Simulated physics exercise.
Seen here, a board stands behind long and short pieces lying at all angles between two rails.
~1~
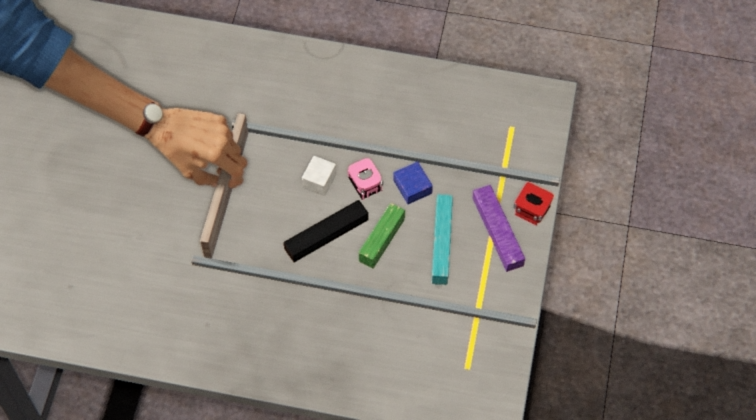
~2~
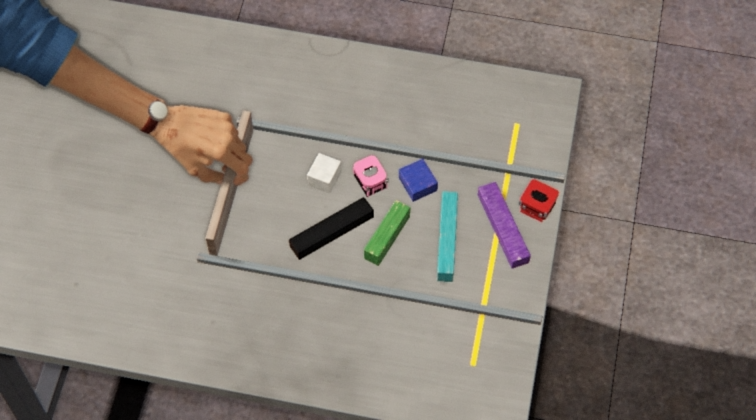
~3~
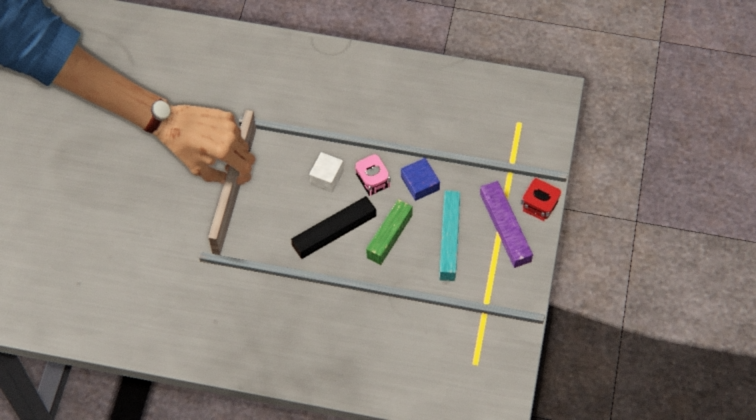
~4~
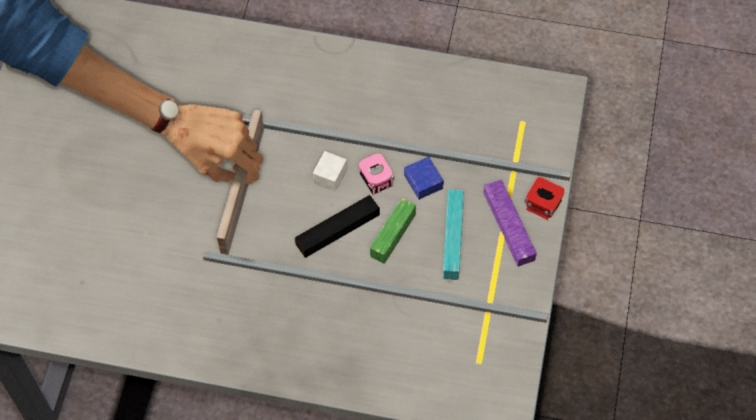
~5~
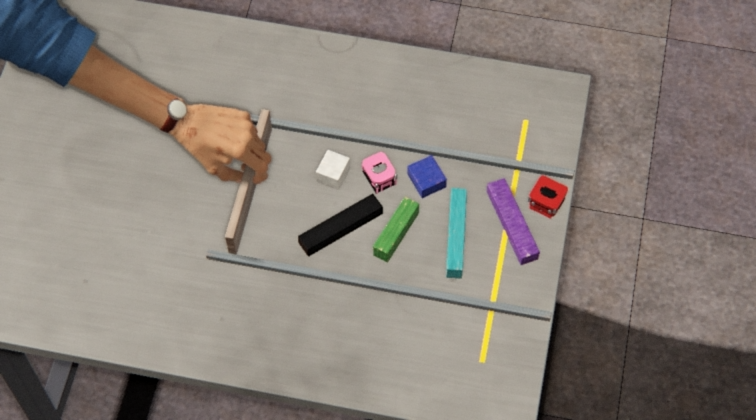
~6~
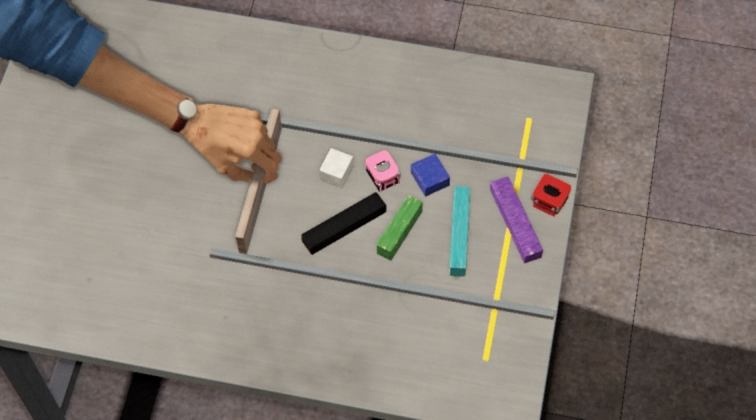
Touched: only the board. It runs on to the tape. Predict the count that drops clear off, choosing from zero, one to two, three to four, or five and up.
The count is three to four.
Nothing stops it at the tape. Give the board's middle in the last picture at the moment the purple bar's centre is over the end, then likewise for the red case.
First near (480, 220), second near (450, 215).
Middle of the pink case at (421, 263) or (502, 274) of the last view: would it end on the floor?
Taking the places in order, the piece stays up and ends up below.
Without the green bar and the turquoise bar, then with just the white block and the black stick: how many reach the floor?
The first try gives 3, the second gives 1.
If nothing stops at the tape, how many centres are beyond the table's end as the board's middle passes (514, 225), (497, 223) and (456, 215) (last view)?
Per position: 4 / 2 / 1.
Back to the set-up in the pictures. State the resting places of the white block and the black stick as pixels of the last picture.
In the last picture, roughly (527, 199) and (527, 254).
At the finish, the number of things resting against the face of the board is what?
In contact: 2.
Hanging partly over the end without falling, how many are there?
I make it 1.
Soon after, none off yet; red case at rest near (551, 195); purple bar at rest near (516, 219); turquoise bar at rest near (460, 231).
Then, none off yet; red case at rest near (551, 195); purple bar at rest near (517, 220); turquoise bar moving near (468, 232).
Further on, one off so far; red case on its side near (598, 228); purple bar moved a little near (562, 227); turquoise bar moved about its own width near (528, 250).
At rest, the number that fall off is three or four; fallen, blue block, purple bar and red case.
